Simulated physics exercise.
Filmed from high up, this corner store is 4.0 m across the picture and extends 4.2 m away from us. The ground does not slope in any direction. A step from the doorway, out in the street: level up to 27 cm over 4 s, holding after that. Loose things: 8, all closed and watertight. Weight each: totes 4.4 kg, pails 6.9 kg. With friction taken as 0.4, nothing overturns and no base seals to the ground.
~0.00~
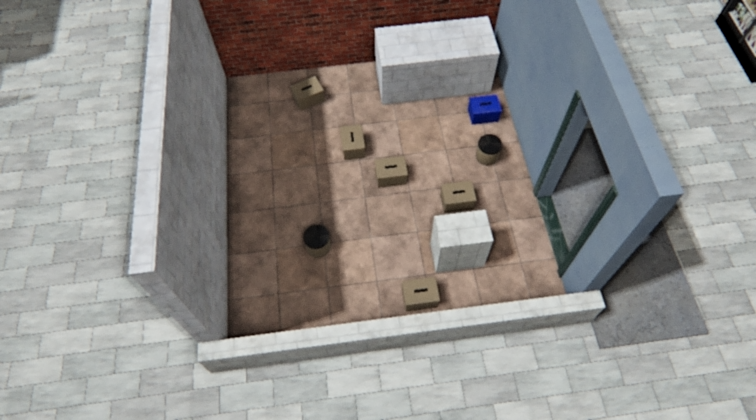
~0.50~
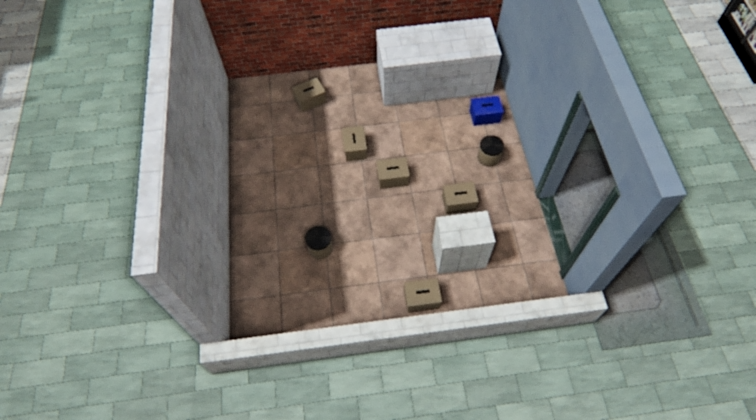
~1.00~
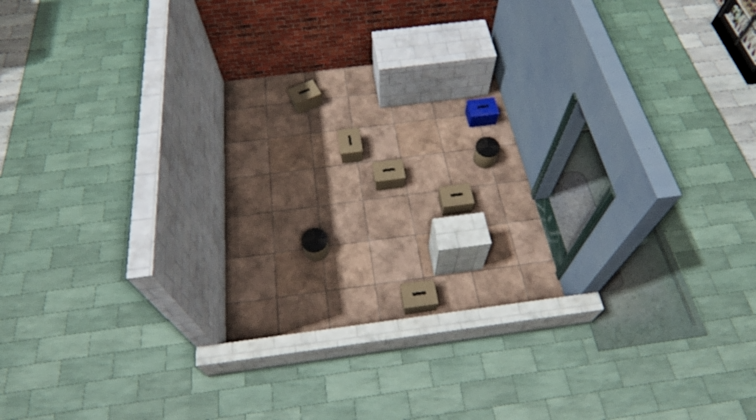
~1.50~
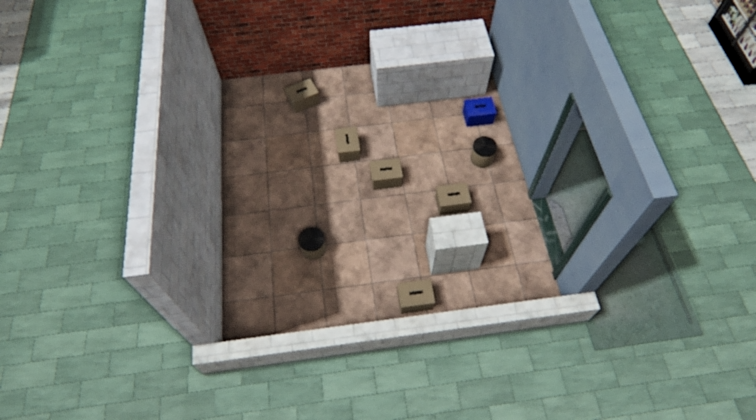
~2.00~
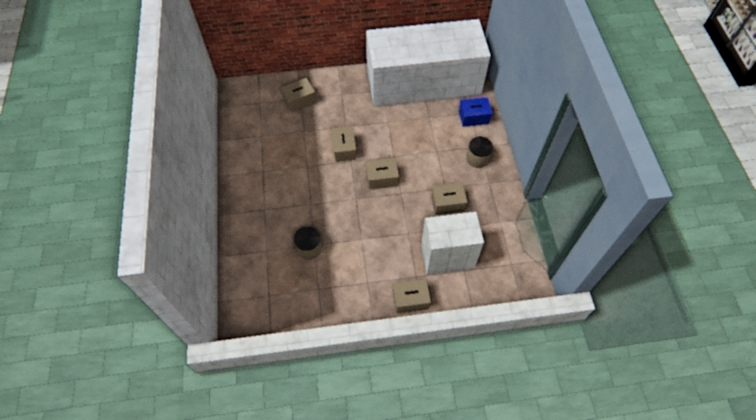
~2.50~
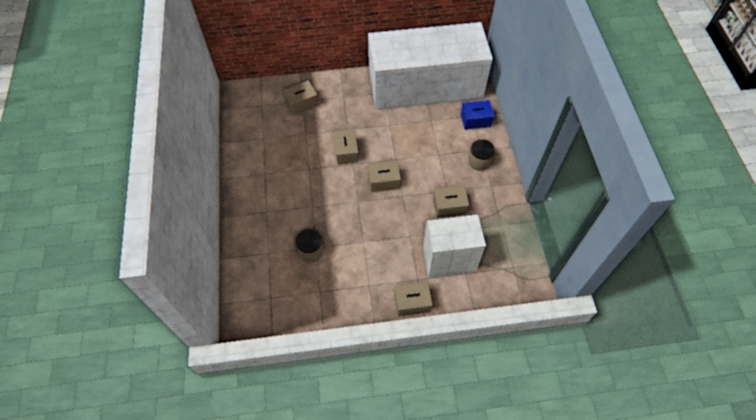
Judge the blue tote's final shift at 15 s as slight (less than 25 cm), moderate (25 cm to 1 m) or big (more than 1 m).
Moderate.
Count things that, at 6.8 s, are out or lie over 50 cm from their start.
5 of them.
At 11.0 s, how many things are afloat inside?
At that moment 6.
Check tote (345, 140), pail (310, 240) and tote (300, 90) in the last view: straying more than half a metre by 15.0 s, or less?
In that order: Above, above, above.
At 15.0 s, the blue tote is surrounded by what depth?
I'd say around 8 cm.
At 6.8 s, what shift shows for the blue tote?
By then it has shifted roughly 0 cm.
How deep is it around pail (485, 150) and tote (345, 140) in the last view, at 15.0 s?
About 9 and 16 cm.
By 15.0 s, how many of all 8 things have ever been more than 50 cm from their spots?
Result: 7.
After 3.5 s the blue tote is near (478, 110), 0.0 m from its start, aground; 0 afloat.
After 6.8 s the blue tote is near (478, 110), 0.0 m from its start, aground; 3 afloat.
After 11.0 s the blue tote is near (481, 117), 0.1 m from its start, aground; 6 afloat.
After 15.0 s the blue tote is near (474, 140), 0.6 m from its start, afloat; 8 afloat.
